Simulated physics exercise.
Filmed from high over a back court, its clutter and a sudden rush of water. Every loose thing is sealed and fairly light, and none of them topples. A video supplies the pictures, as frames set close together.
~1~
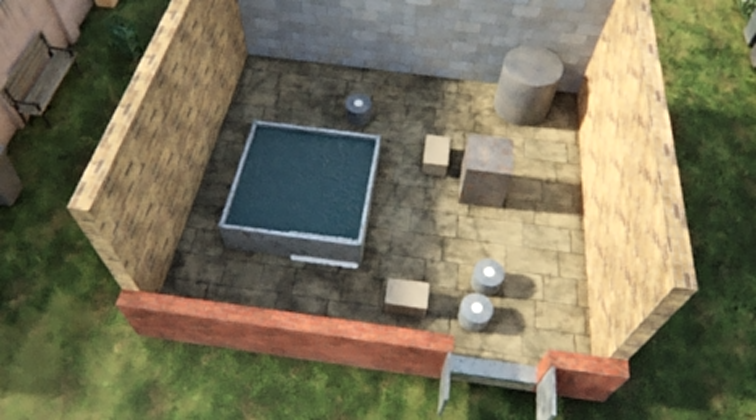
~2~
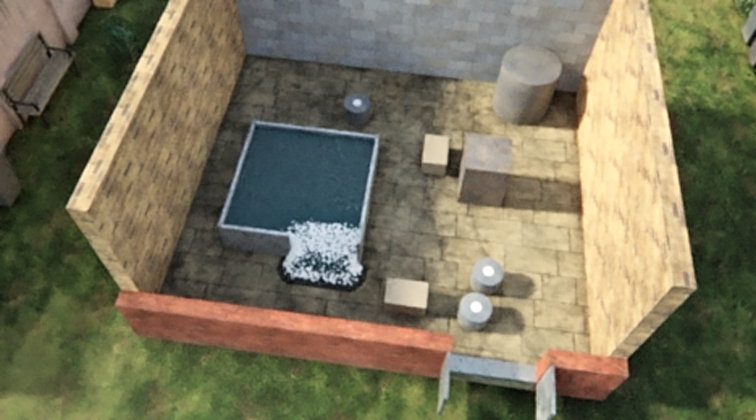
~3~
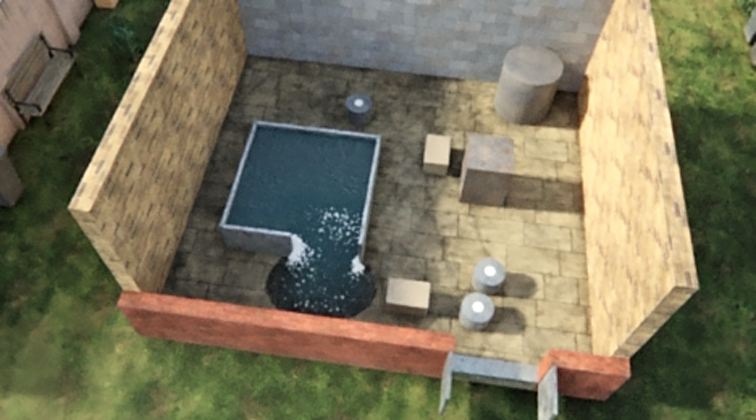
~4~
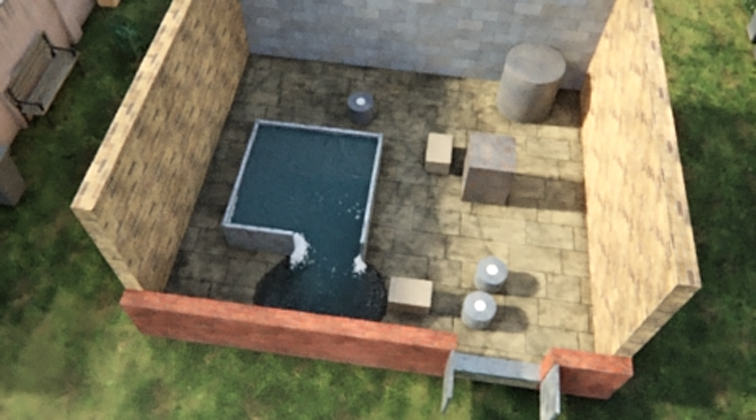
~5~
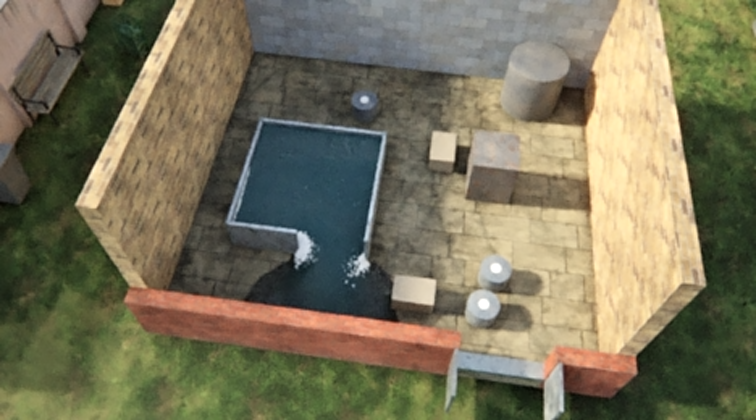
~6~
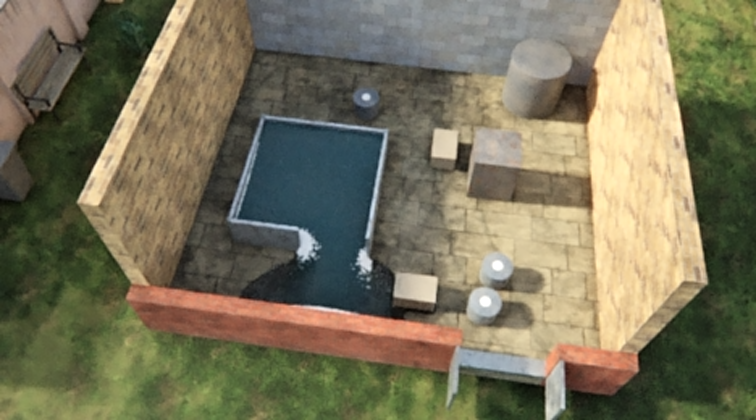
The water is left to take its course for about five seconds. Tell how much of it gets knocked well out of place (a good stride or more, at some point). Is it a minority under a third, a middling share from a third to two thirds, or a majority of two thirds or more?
A third to two thirds.
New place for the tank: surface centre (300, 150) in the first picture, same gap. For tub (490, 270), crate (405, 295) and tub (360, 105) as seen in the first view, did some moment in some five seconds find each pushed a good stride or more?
The three, one by one: Past that mark, past that mark and short of that.
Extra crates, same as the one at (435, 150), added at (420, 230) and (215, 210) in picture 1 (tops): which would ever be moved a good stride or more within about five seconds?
Stays put, displaced.
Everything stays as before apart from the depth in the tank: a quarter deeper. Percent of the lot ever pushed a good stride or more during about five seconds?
Something like 60 in a hundred of them.
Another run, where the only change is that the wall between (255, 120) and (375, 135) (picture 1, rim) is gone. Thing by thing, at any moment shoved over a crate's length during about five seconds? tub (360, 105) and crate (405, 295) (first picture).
The first one went the full distance, the second came up short.
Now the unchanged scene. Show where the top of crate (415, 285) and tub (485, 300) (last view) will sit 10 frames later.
Estimated positions: (439, 267) and (542, 279), approximately.
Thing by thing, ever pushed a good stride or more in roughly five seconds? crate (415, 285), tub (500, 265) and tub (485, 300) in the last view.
Outcome, each in turn - passed the mark / passed the mark / passed the mark.
A moment on, 0 of 5 are well off their spots; 0 afloat.
Next, 1 of 5 are well off their spots; 0 afloat.
Later, 3 of 5 are well off their spots; 1 afloat.
In the end, 3 of 5 are well off their spots, and 3 have been at some point; 0 afloat.
